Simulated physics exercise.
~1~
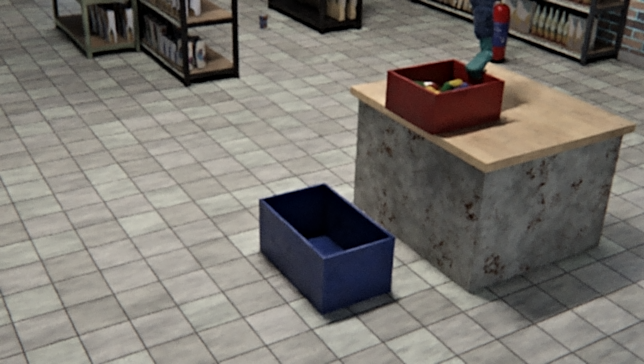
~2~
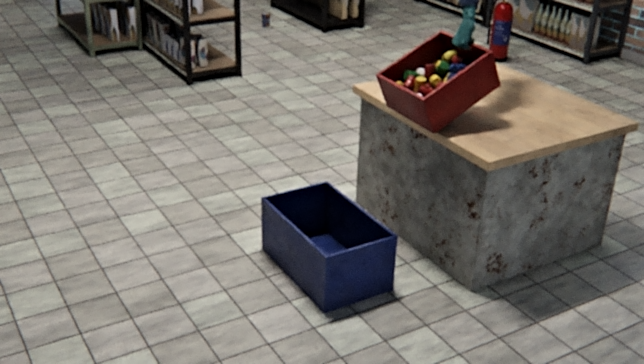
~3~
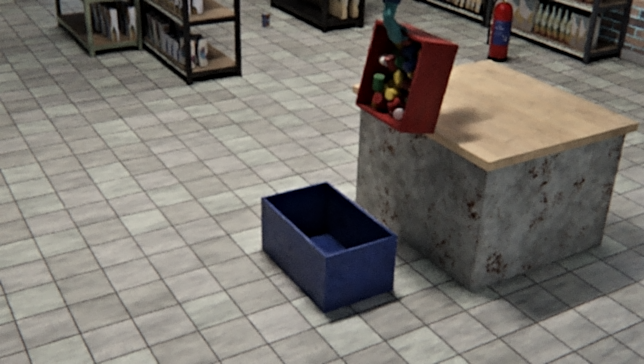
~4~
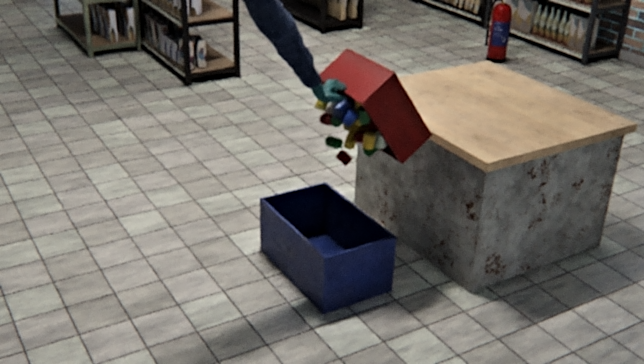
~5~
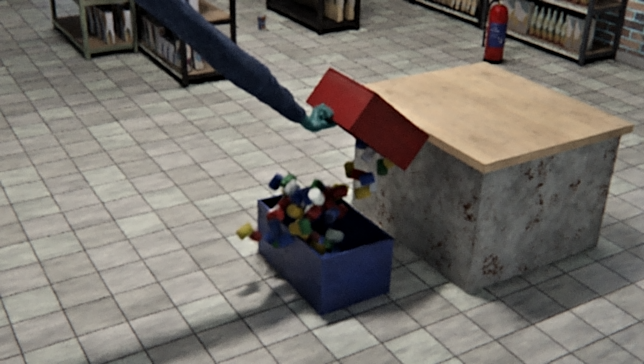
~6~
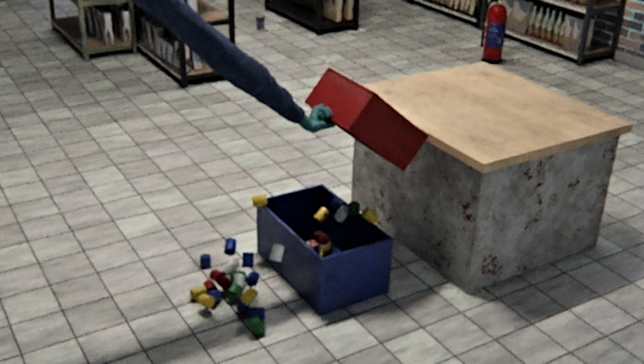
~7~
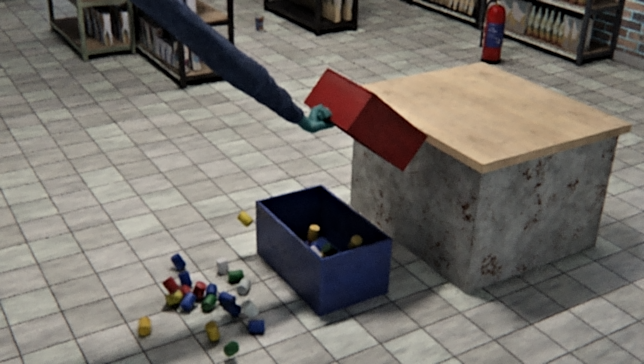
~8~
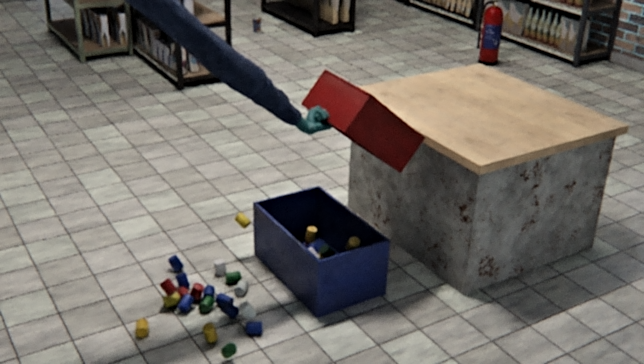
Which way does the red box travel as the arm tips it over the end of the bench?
The red box moves to the left as it is turned over above the blue bin.
